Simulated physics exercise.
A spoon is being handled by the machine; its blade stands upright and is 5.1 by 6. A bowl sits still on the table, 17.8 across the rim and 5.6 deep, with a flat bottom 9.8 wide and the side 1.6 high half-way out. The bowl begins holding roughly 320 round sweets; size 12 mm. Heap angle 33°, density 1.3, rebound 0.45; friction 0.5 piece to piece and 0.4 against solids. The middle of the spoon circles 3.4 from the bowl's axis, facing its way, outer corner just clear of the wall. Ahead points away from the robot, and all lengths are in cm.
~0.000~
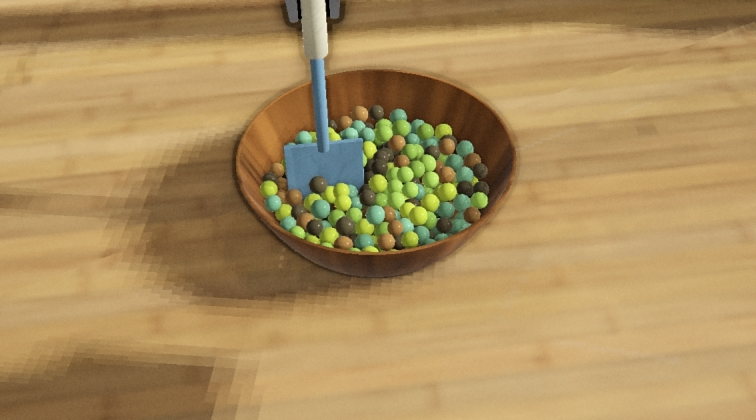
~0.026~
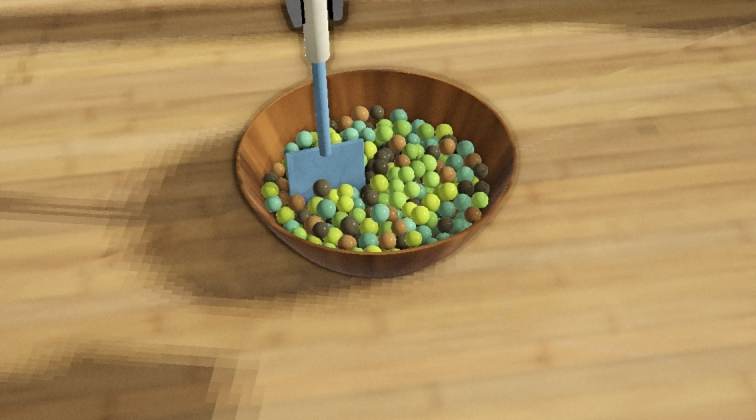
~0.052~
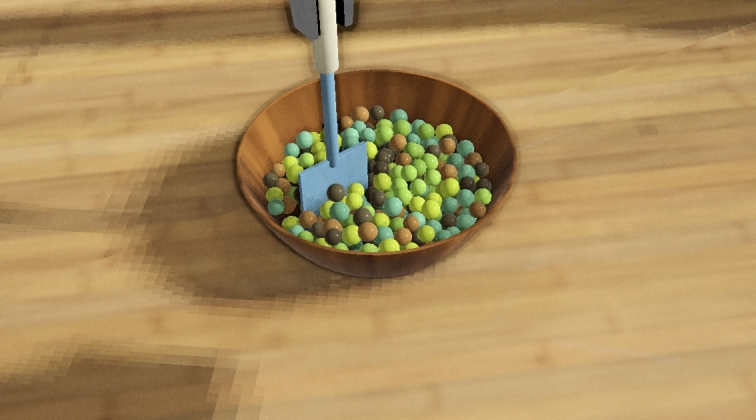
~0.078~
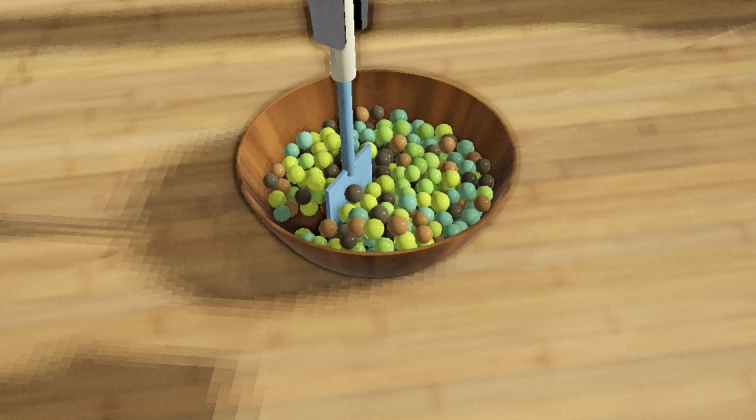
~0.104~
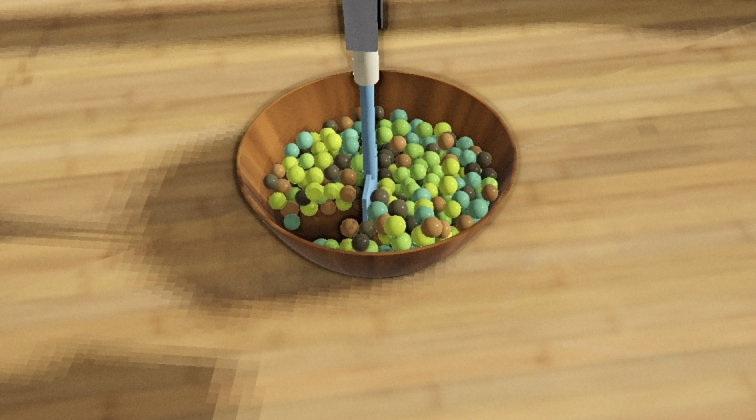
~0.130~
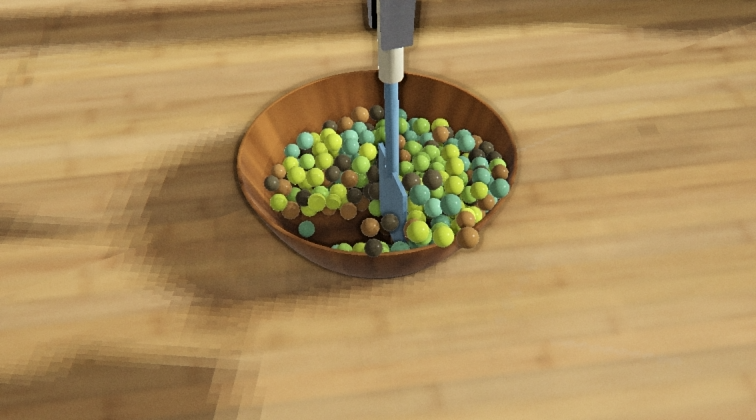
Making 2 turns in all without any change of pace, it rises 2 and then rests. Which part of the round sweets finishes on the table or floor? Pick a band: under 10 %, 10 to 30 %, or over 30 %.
Band: Over 30 %.
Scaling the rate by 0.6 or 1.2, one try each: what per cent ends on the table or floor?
It would be some 20 and 50 percent respectively.
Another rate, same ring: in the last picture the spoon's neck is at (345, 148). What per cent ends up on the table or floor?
Close to 15 in a hundred.
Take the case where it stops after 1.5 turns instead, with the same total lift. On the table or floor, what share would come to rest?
Close to 40 in a hundred.
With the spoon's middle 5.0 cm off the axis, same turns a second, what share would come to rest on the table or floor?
Then about 20 per cent.
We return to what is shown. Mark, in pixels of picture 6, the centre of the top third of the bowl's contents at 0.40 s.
I'd point to somewhere close to (290, 163).
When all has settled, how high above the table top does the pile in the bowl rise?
Some 5.0 cm.
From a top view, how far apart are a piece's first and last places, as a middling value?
10 centimetres.
By 0.40 s, 340° round, highest piece 10 above the table; 224 in the bowl, 67 on the table or floor, 30 in flight or on the tool.
By 0.67 s, 221° round, highest piece 8 above the table; 191 in the bowl, 125 on the table or floor, 5 in flight or on the tool.
By 1.00 s, 0° round, highest piece 5 above the table; 189 in the bowl, 132 on the table or floor.
By 1.70 s, 0° round, highest piece 5 above the table; 189 in the bowl, 132 on the table or floor.
Final count, 189 in the bowl, 132 on the table or floor. That is 41 % on the table or floor.
